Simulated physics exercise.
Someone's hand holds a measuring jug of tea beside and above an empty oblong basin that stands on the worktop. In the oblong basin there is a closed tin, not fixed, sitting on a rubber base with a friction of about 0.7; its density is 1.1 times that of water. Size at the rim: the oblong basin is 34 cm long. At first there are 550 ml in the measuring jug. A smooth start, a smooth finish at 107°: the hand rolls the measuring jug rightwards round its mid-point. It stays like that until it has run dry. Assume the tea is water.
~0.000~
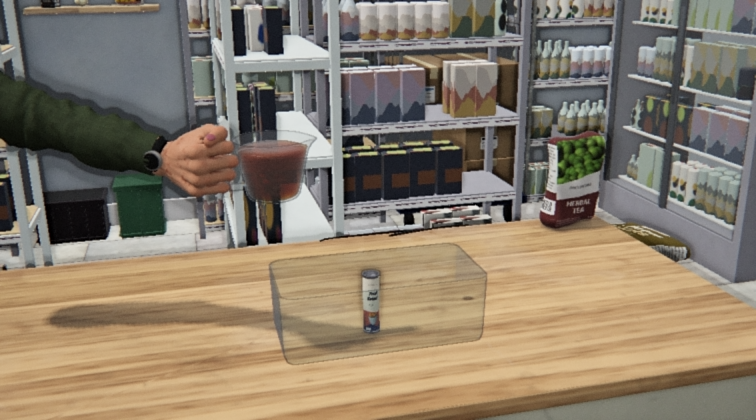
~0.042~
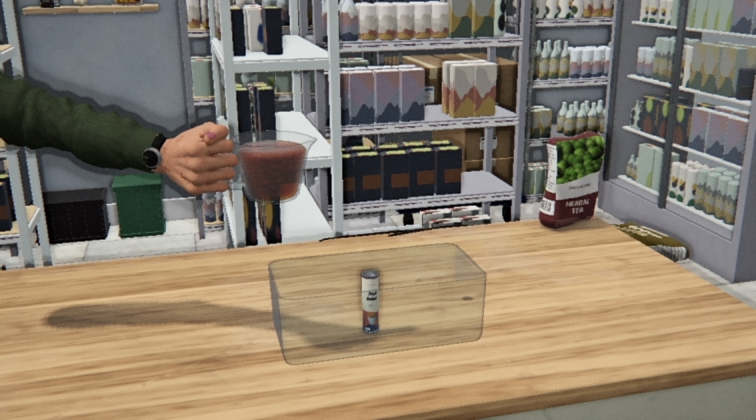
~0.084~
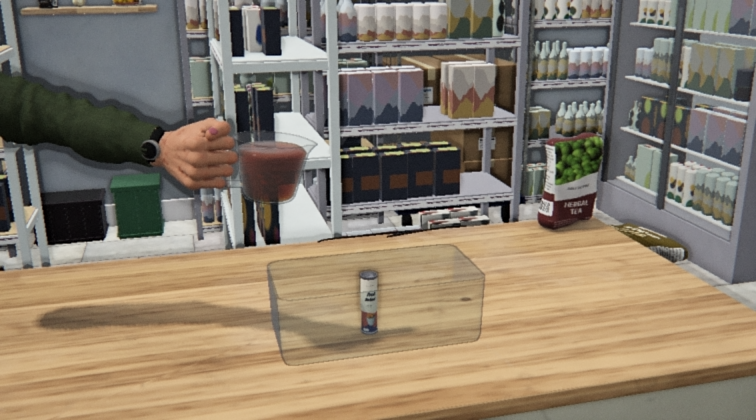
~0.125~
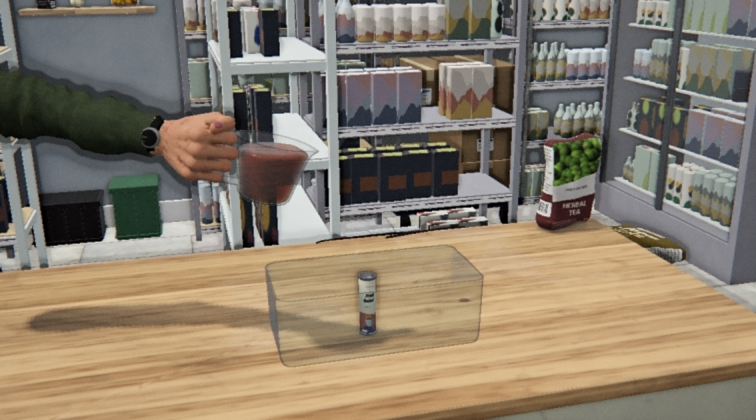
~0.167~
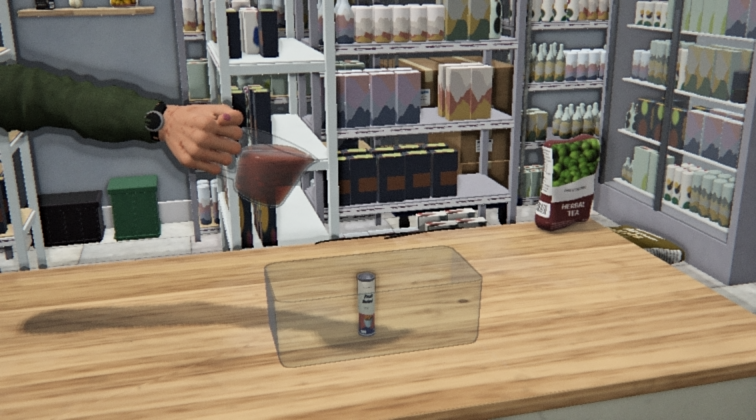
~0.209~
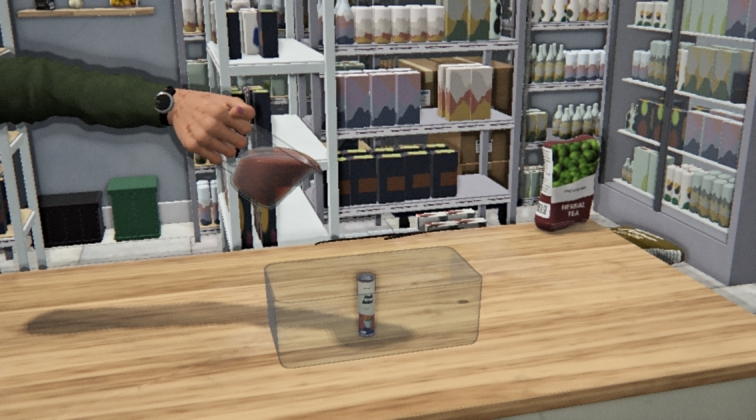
In this clip, a hand holds a clear jug of reddish-brown liquid above and beside a transparent oblong basin containing a small closed tin on a wooden worktop, then gradually tilts the jug rightwards while the basin and tin stay still.
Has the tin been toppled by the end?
Yes - it tilts over.
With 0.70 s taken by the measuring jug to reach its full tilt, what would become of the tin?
The tin would overturn.
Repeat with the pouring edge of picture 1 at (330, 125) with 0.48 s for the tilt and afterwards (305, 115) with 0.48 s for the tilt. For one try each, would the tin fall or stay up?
The tin overturns the first time and overturns the second time.
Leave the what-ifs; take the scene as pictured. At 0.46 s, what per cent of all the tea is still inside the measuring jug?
Roughly 30 %.
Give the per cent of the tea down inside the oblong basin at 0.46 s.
24 %, give or take.
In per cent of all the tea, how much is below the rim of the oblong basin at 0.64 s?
Close to 88 in a hundred.
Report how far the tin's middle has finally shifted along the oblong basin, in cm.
9.0 cm.
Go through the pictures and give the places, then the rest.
In the first picture, it leans 0°; its right rim is at (317, 137); the tea meets the walls at (236, 149) and (307, 145); the oblong basin's rim runs from (274, 281) to (471, 260); the tin's top is at (371, 276).
In the second picture, it leans 2°; its right rim is at (317, 138); the tea meets the walls at (236, 149) and (306, 145).
In the third picture, it leans 7°; its right rim is at (318, 143); the tea meets the walls at (236, 148) and (306, 147).
In the fourth picture, it leans 14°; its right rim is at (319, 150); the tea meets the walls at (238, 149) and (309, 151).
In the fifth picture, it leans 24°; its right rim is at (320, 160); the tea meets the walls at (240, 151) and (314, 155).
In the sixth picture, it leans 36°; its right rim is at (321, 171); the tea meets the walls at (239, 158) and (313, 163); 2 per cent is over the edge.
Then, 0.46 s in, the tilt is 102° and 29 per cent is still to pour; the tin stands where it began.
Then, 0.64 s in, the tilt is 107° and 2 per cent is still to pour; the tin leans 8°.
Then, 0.82 s in, the tilt is 107° and 0 per cent is still to pour; the tin lies on its side.
Then, 1.03 s in, the tilt is 107° and 0 per cent is still to pour; the tin lies on its side.
Finally, the tin lies on its side.
